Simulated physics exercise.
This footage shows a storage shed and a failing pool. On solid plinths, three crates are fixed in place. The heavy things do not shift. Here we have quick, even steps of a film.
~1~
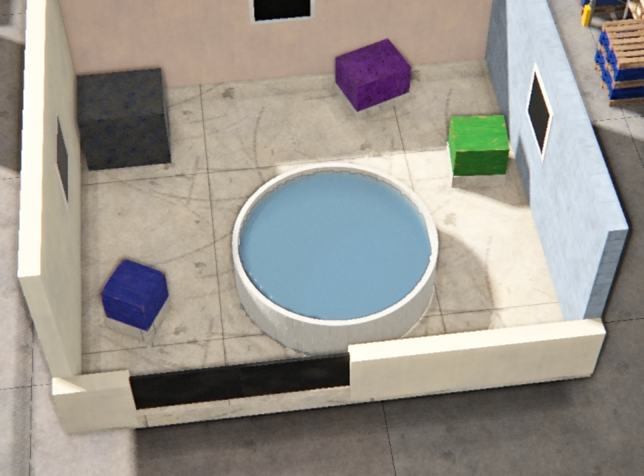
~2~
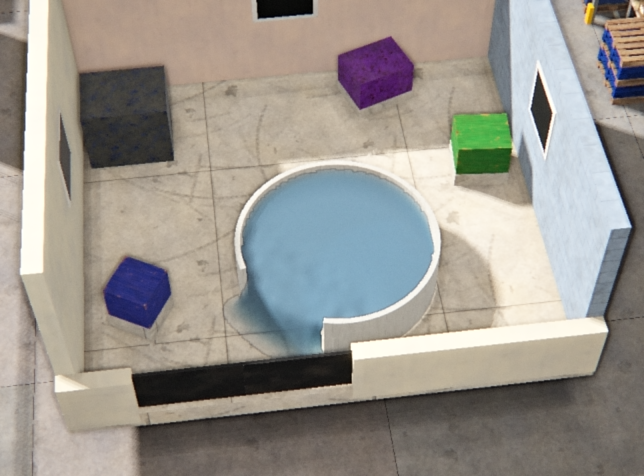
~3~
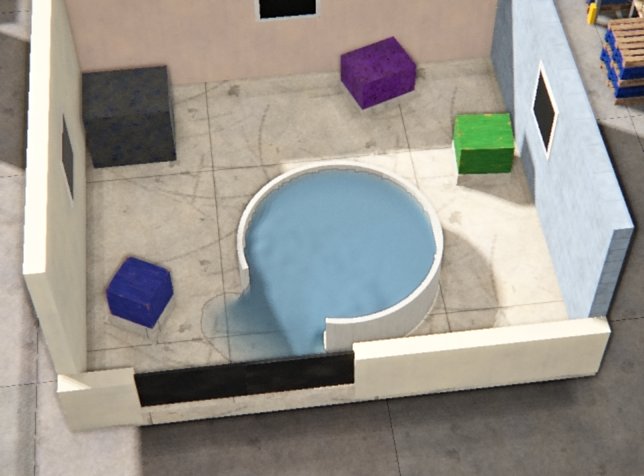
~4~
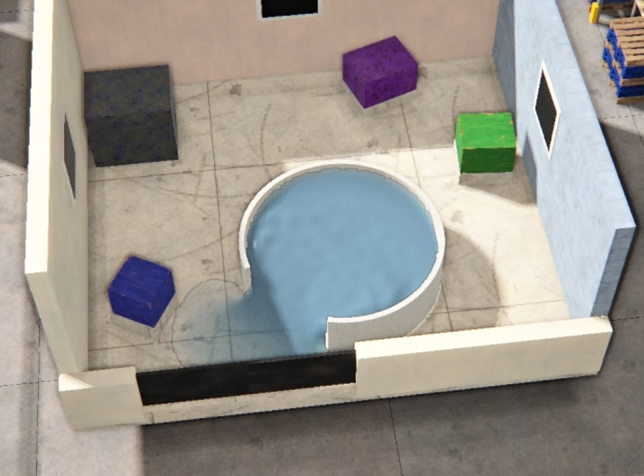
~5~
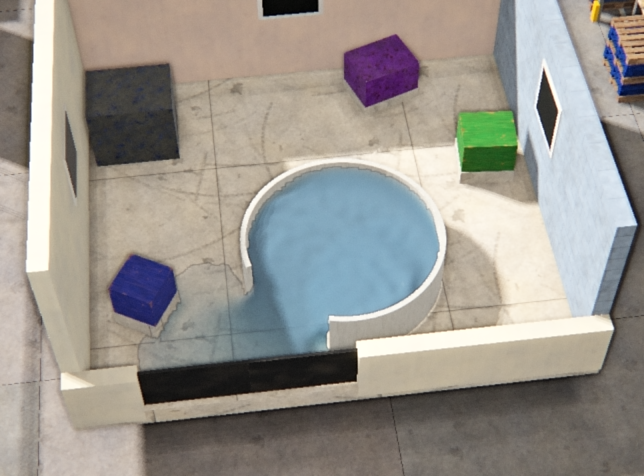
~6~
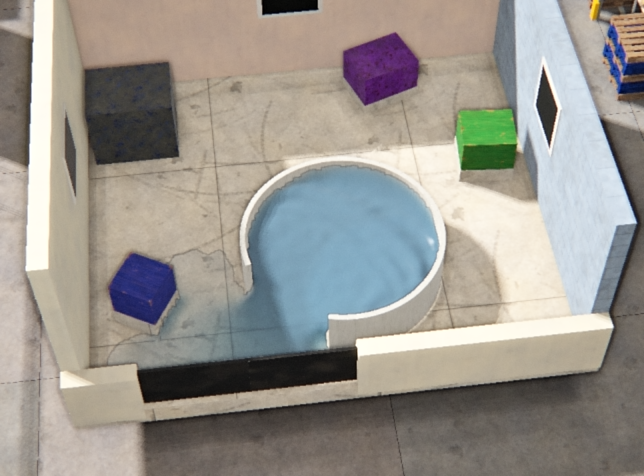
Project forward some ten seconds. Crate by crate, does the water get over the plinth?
My prediction: The green crate will be out of the flood; the purple crate will be reached by the flood; the blue crate will be reached by the flood.
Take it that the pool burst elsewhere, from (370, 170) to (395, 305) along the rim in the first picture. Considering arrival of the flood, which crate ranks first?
The green one.
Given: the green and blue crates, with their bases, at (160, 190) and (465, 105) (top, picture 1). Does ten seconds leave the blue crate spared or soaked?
The blue crate is untouched.
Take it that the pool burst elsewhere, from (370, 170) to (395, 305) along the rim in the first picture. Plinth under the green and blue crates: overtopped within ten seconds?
In my view the green crate gets reached, and the blue crate is never reached.
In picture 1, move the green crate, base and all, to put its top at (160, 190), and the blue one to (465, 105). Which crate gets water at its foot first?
It should be the one in green.
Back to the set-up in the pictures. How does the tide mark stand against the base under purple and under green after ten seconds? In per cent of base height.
180 and 70 per cent, roughly.
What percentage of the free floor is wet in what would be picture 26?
Close to 65 percent, by my reckoning.
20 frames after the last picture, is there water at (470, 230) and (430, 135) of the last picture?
Unflooded; unflooded.
A moment on, water covers 20 % of the floor; the green crate not reached, the purple crate not reached, the blue crate water round its plinth.
Next, water covers 35 % of the floor; the green crate not reached, the purple crate not reached, the blue crate water round its plinth.
Then, water covers 65 % of the floor; the green crate water round its plinth, the purple crate not reached, the blue crate water round its plinth.
Later, water covers 95 % of the floor; the green crate water round its plinth, the purple crate water round its plinth, the blue crate water round its plinth.
In the end, water covers 100 % of the floor; the green crate stayed above the water, the purple crate was topped, the blue crate was topped.
